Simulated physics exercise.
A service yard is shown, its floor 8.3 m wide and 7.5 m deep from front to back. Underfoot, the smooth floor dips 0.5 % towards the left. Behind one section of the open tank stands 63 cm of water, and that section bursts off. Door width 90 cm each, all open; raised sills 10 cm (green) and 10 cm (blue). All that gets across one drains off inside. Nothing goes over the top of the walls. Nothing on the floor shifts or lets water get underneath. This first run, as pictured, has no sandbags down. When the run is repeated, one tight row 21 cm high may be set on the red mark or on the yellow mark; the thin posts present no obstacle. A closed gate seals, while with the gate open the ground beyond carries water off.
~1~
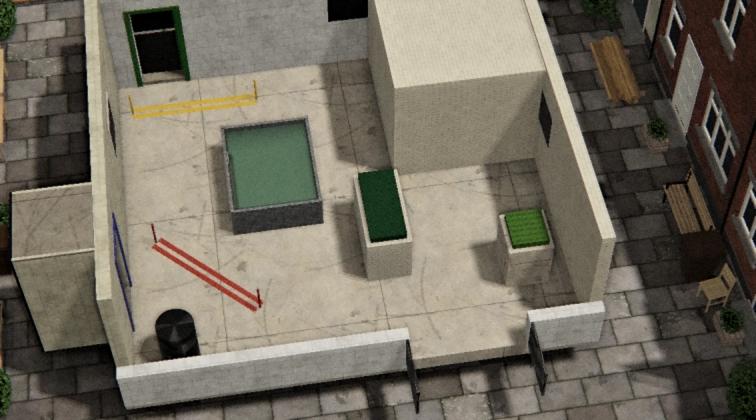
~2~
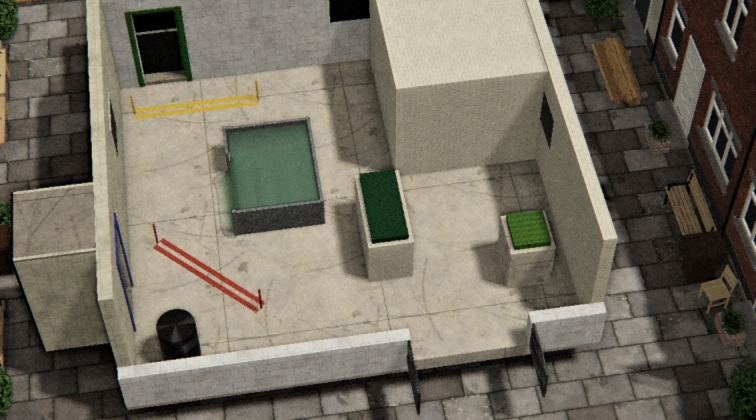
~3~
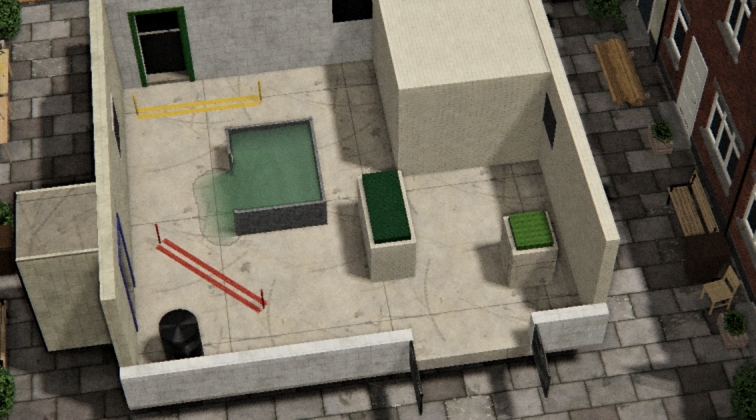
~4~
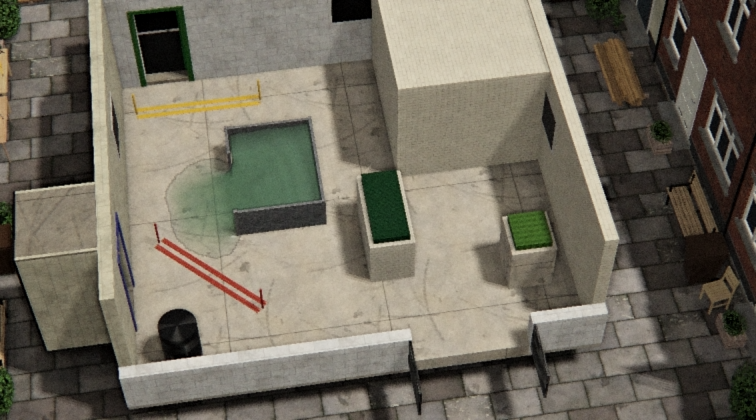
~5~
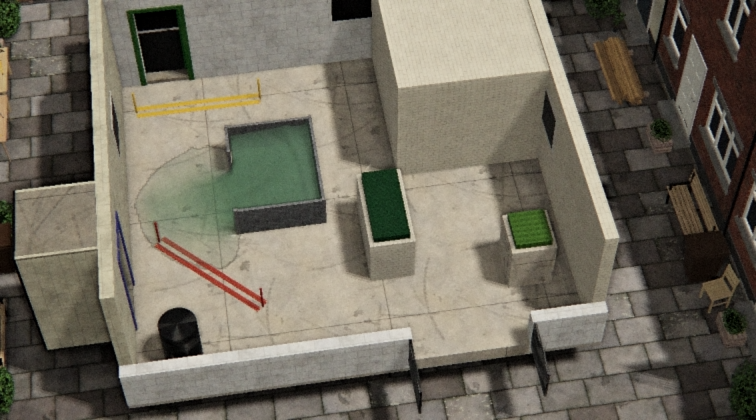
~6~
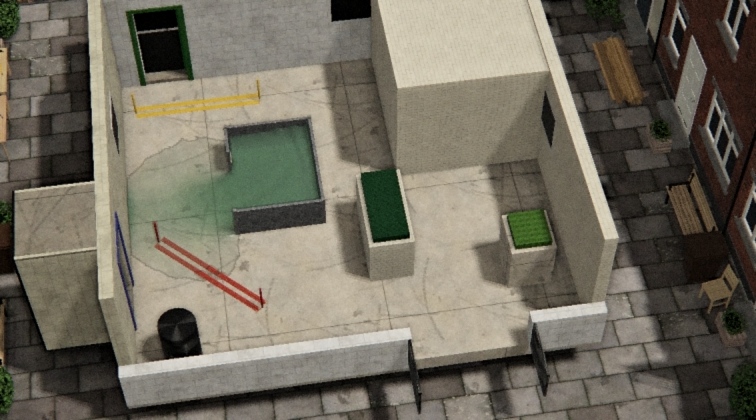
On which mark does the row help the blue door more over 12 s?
On the red mark.
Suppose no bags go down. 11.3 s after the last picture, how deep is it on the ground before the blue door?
It comes to some 5.0 cm deep at that spot.
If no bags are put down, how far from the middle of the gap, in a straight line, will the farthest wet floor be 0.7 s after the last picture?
About 3.2 metres out.
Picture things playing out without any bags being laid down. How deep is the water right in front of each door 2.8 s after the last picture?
So green stands at 18 cm, while blue stands at 11 cm.
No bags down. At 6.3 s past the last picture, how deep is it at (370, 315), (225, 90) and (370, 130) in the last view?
Roughly 4 cm at the first, 6 cm at the second, 7 cm at the third.
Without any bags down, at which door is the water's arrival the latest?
The green door, last of all.
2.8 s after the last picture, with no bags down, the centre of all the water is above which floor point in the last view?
(200, 218).
Then, 0.7 s after the last picture water covers 15 % of the floor and is deepest (41 cm) near (130, 222) in the run without bags; in at the blue door, 0 L with no bags, 0 L with the row on red, 0 L on yellow.
Then, 1.5 s after the last picture water covers 25 % of the floor and is deepest (34 cm) near (159, 383) in the run without bags; in at the blue door, 8 L with no bags, 0 L with the row on red, 15 L on yellow.
Then, 2.8 s after the last picture water covers 35 % of the floor and is deepest (32 cm) near (139, 386) in the run without bags; in at the blue door, 22 L with no bags, 0 L with the row on red, 28 L on yellow.
Then, 6.3 s after the last picture water covers 80 % of the floor and is deepest (11 cm) near (137, 344) in the run without bags; in at the blue door, 40 L with no bags, 0 L with the row on red, 47 L on yellow.
Then, 11.3 s after the last picture water covers 100 % of the floor and is deepest (7 cm) near (361, 274) in the run without bags; in at the blue door, 41 L with no bags, 0 L with the row on red, 48 L on yellow.
